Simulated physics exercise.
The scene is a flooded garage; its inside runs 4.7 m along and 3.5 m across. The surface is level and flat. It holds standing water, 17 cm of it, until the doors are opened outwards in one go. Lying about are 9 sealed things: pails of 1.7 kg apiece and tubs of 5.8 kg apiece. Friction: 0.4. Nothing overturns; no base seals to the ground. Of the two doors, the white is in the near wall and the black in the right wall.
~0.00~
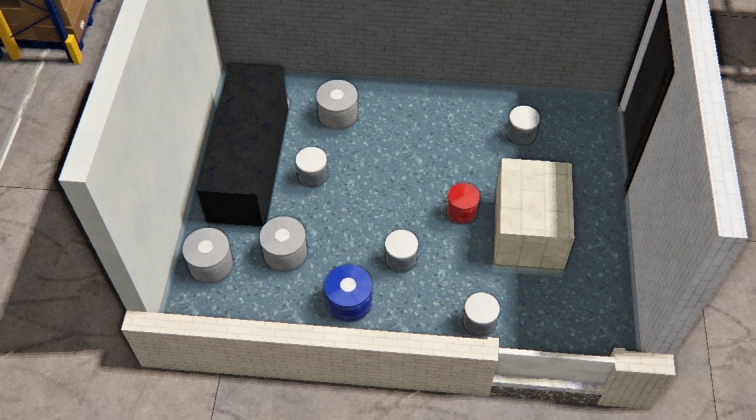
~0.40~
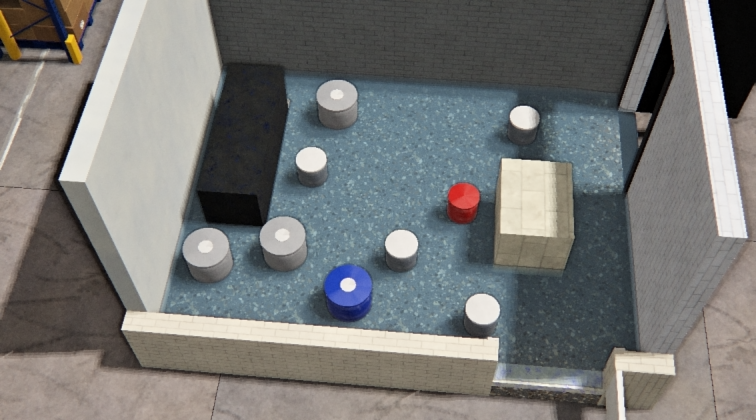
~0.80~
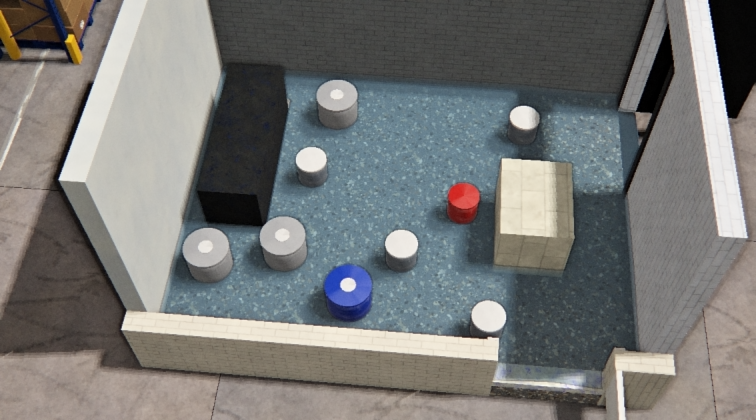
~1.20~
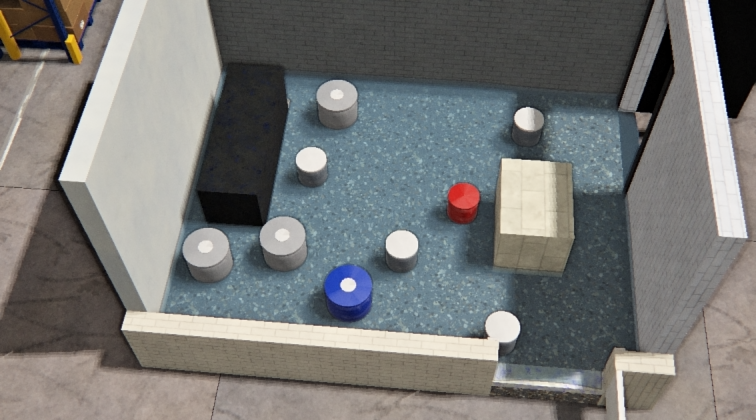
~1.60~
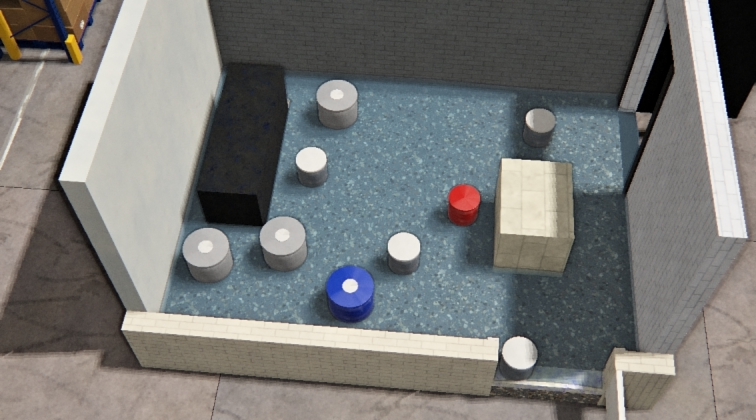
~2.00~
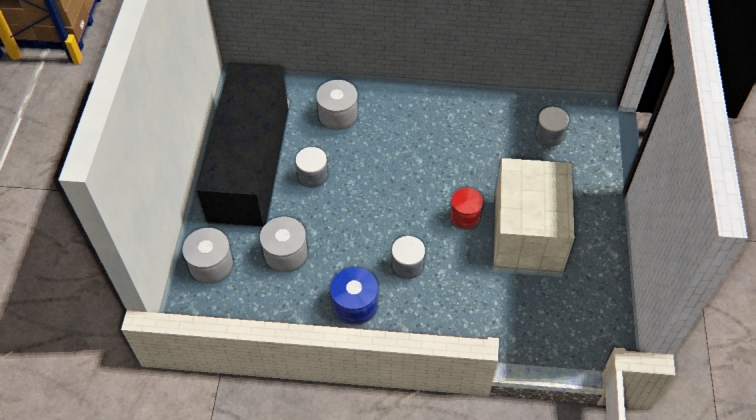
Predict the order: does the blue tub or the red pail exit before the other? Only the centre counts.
It is the blue one that exits before the other.
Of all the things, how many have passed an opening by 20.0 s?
Result: 7.
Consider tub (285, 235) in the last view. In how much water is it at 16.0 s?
Depth: Near 6 cm.
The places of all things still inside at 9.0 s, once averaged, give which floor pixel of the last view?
They're centred close to (393, 201).
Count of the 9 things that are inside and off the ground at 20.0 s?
At that instant the tally stands at 2.
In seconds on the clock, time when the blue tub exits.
Roughly 7.0 s, I'd say.
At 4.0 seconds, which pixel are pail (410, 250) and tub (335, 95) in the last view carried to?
First near (461, 272), second near (361, 102).
After 4.0 s the blue tub is near (402, 298), 0.5 m from its start, afloat; the red pail is near (482, 204), 0.2 m from its start, afloat; 2 of 9 are out; 7 afloat.
After 9.0 s the blue tub has gone out (at 7.0 s); the red pail is near (486, 170), 0.5 m from its start, afloat; 4 of 9 are out; 5 afloat.
After 16.0 s the blue tub has gone out (at 7.0 s); the red pail has gone out (at 15.5 s); 5 of 9 are out; 4 afloat.
After 20.0 s the blue tub has gone out (at 7.0 s); the red pail has gone out (at 15.5 s); 7 of 9 are out; 2 afloat.
